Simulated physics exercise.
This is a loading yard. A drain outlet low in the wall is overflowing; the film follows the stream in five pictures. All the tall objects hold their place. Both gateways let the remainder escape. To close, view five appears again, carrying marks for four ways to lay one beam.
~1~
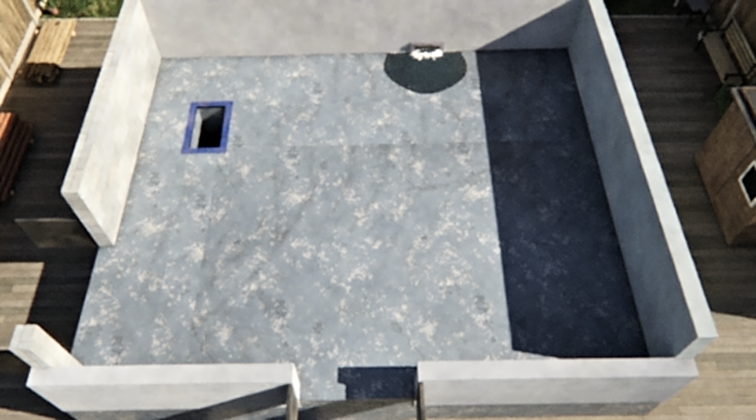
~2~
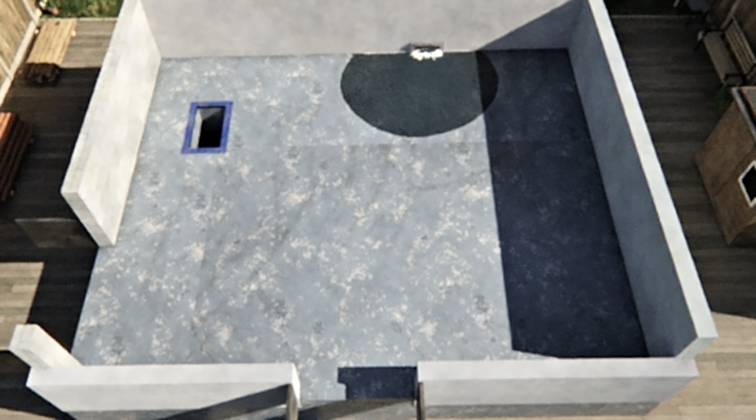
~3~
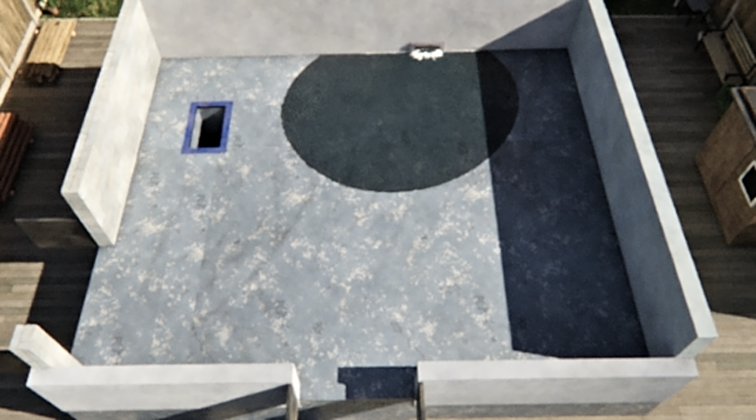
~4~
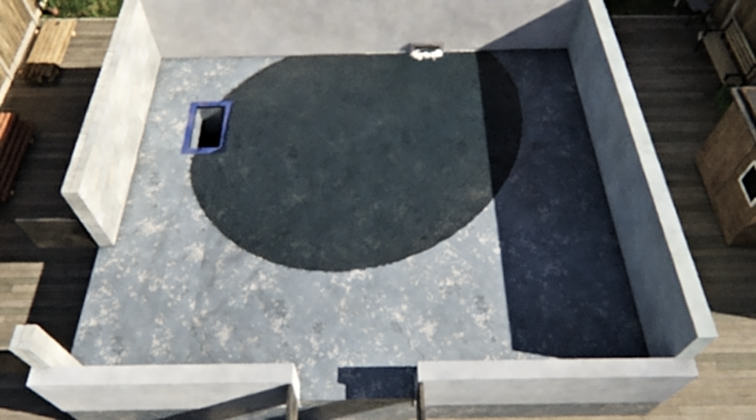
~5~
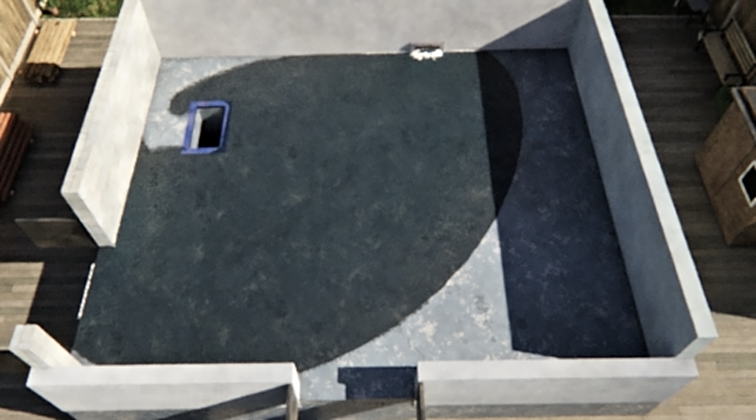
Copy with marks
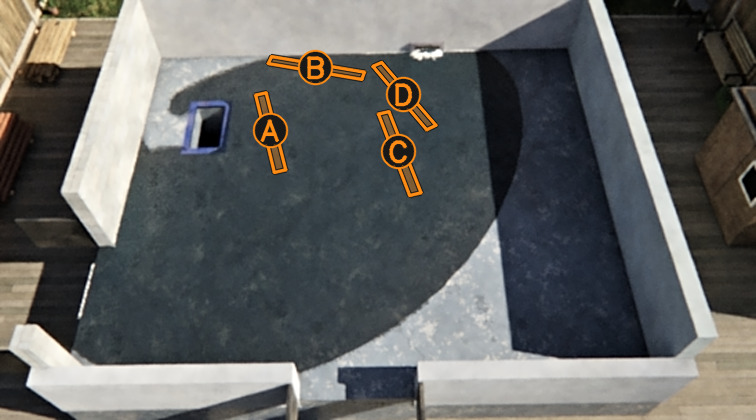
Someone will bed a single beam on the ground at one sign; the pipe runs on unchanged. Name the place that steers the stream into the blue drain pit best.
C works best here.
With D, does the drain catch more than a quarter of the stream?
No.
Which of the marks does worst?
Here it is position A.
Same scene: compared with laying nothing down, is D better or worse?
It is worse.
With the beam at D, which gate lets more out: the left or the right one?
The left gate.
On the marked copy, A from (260, 93) to (280, 171); B from (269, 60) to (363, 75); C from (383, 112) to (415, 194); D from (377, 64) to (431, 127).
Choosing A, about 2 % of the stream goes into the blue drain pit, about 98 % out by the gates.
Choosing B, about 9 % of the stream goes into the blue drain pit, about 91 % out by the gates.
Choosing C, about 18 % of the stream goes into the blue drain pit, about 82 % out by the gates.
Choosing D, about 11 % of the stream goes into the blue drain pit, about 89 % out by the gates.
